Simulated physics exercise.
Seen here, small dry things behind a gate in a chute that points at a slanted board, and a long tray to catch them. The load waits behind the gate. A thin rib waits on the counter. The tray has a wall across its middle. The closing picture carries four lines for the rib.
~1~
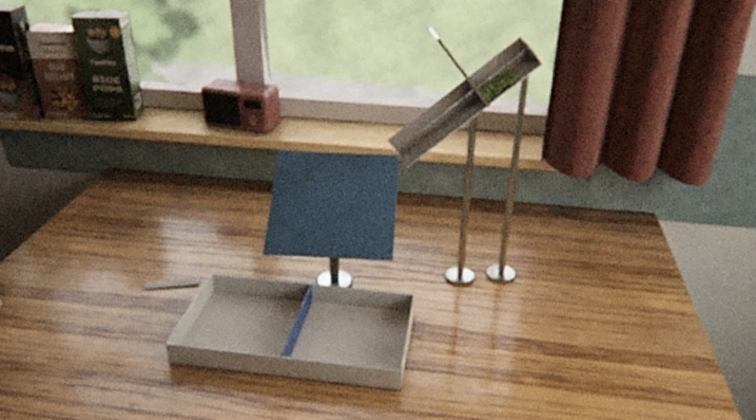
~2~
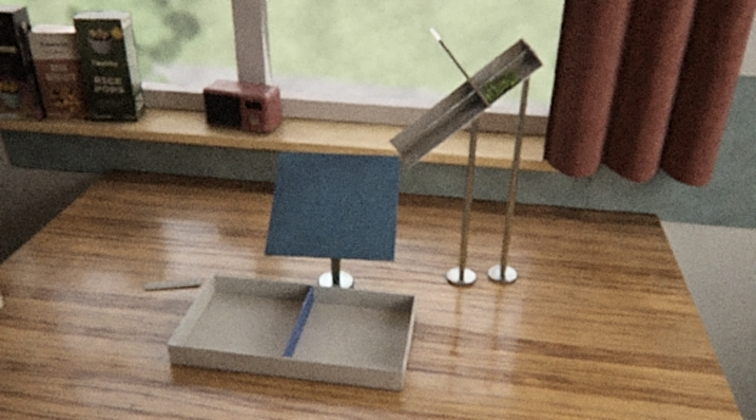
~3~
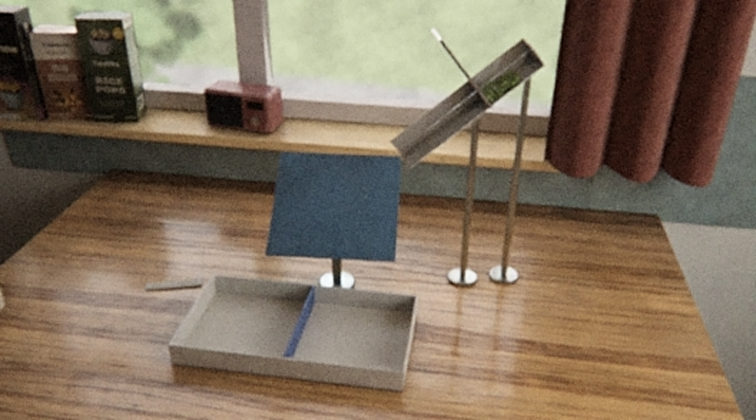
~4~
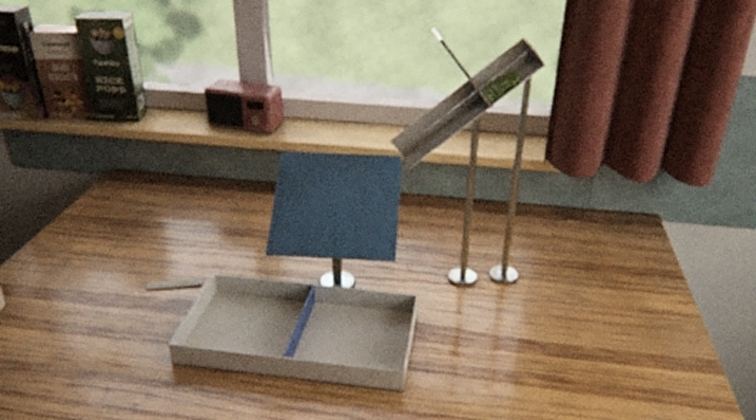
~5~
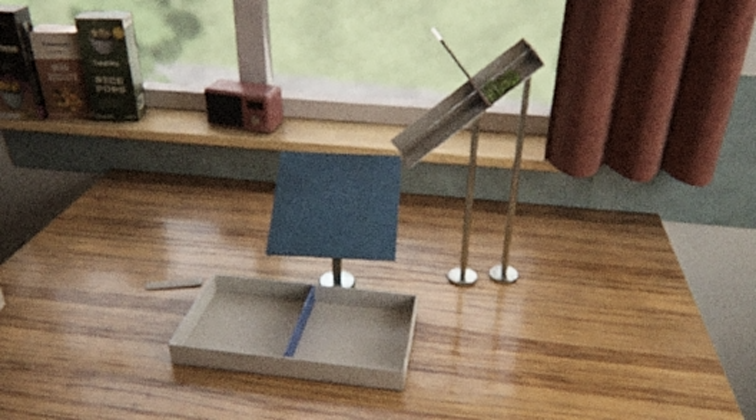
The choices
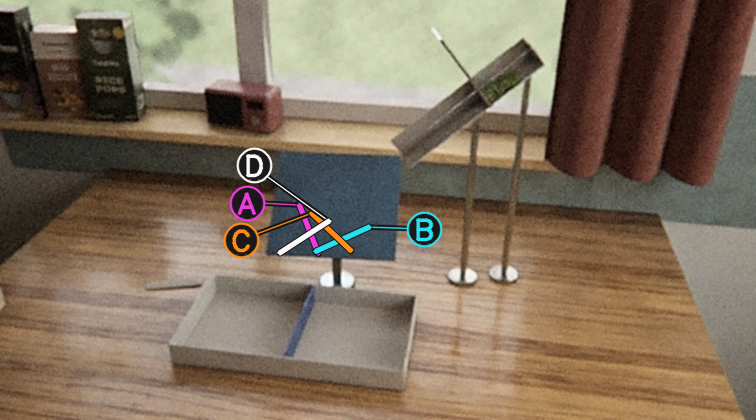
In the video, a raised chute holding small green pieces slants down toward a tilted dark blue board, with a divided tray on the wooden table in front; apart from a very slight shift in the view, nothing moves.
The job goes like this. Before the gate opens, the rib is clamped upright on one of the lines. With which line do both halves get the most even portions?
Line D.
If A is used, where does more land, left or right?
The right half.
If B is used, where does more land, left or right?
The left half.
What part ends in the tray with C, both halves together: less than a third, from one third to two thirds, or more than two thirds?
It is more than two thirds.
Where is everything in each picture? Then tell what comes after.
Load behind the gate at (491, 89), dried peas; lip of the chute at (403, 162), sloping fairly steeply, in the first picture.
Middle of the board at (335, 203), tilted fairly steeply; middle of its low edge at (329, 257); of its high edge at (340, 153), in the second picture.
Front corners of the tray at (169, 344) and (403, 372); front end of its middle wall at (284, 358), in the third picture.
Middle of the load at (494, 89); lip at (406, 162), in the fourth picture.
Middle of the load at (494, 89); lip at (405, 162), in the fifth picture.
On the marked copy, line A from (299, 205) to (318, 253); line B from (369, 227) to (315, 251); line C from (311, 213) to (350, 250); line D from (328, 221) to (279, 252).
Choosing A, of what is caught, a stray few in the left half, nearly all in the right.
Choosing B, of what is caught, all in the left half, none in the right.
Choosing C, of what is caught, a small part in the left half, nearly all in the right.
Choosing D, of what is caught, about a third in the left half, about two thirds in the right.
